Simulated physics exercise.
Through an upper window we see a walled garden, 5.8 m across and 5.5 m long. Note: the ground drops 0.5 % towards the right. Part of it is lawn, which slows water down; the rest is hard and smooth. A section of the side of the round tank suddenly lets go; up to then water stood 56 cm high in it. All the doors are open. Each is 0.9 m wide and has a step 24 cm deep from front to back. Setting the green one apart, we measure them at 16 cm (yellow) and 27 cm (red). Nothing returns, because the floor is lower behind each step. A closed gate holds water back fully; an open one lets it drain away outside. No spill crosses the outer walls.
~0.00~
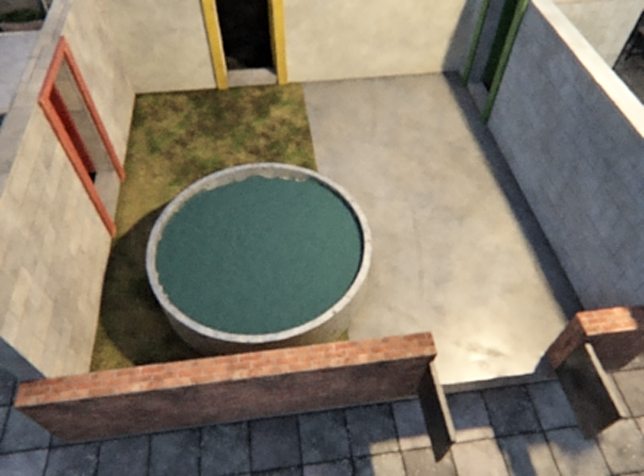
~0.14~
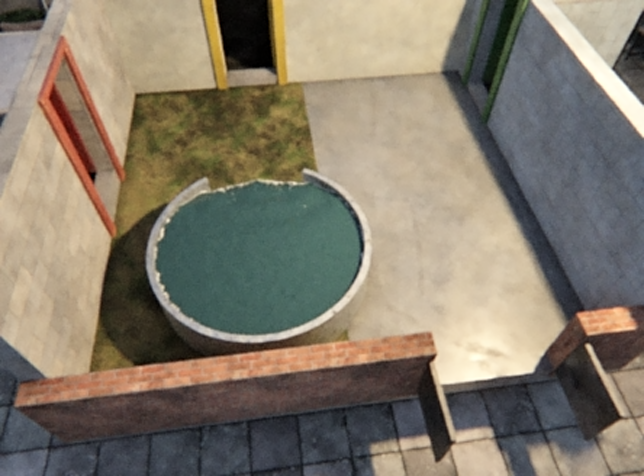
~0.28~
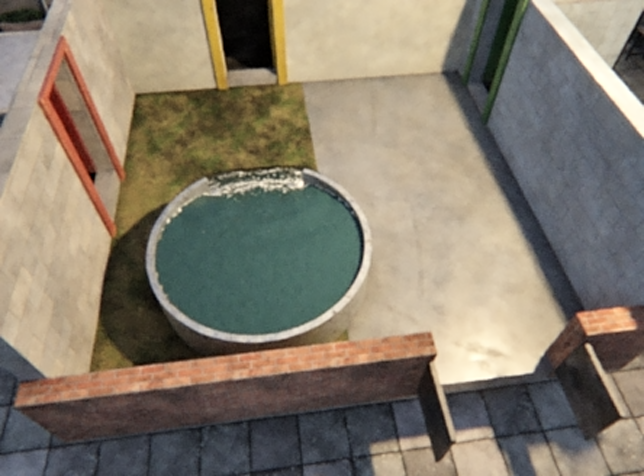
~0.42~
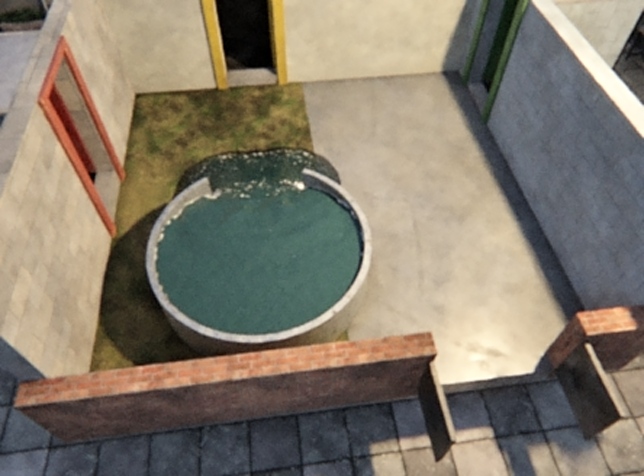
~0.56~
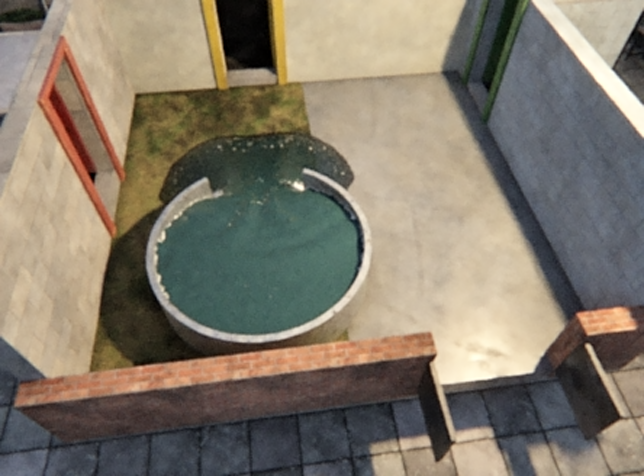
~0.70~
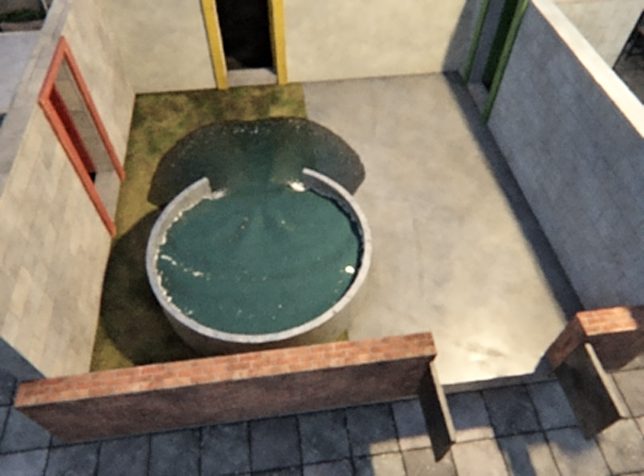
Walled garden with a round tank of green water, its far side breaking open and water fanning out across grass and paving.
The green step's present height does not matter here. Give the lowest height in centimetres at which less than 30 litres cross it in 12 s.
About 13.5 cm.
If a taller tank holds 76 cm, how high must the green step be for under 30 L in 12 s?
Step height: Approx. 19 cm.
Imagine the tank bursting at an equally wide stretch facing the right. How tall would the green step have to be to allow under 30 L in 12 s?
It should stand roughly 11.0 cm high.
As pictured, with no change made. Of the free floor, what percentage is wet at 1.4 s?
The wet part is about 35 per cent.
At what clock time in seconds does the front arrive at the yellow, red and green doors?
Yellow: 1.3 s; red: 2.0 s; green: 2.8 s.
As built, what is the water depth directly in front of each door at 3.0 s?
In cm: Yellow 21, red 4, green 9.
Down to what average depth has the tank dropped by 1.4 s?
Around 40 cm on average.
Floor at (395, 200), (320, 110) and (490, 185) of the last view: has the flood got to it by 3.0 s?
Untouched; soaked; untouched.
After 1.4 s water covers 35 % of the floor, deepest (28 cm) near (259, 192); it has not reached the green door.
After 3.0 s water covers 50 % of the floor, deepest (28 cm) near (458, 73); 9 cm at the green door, 0 litres in over its 10 cm step.
After 12.0 s water covers 100 % of the floor, deepest (11 cm) near (256, 370); 9 cm at the green door, 93 litres in over its 10 cm step.
At the green door as built, the water arrived by 2.9 s and peaked near 18 cm at 3.8 s.
With a step of 12.5 cm, 43 litres would have come in within the 12 s; with 17 cm, 7 litres. So under 30 litres takes about 13.5 cm.
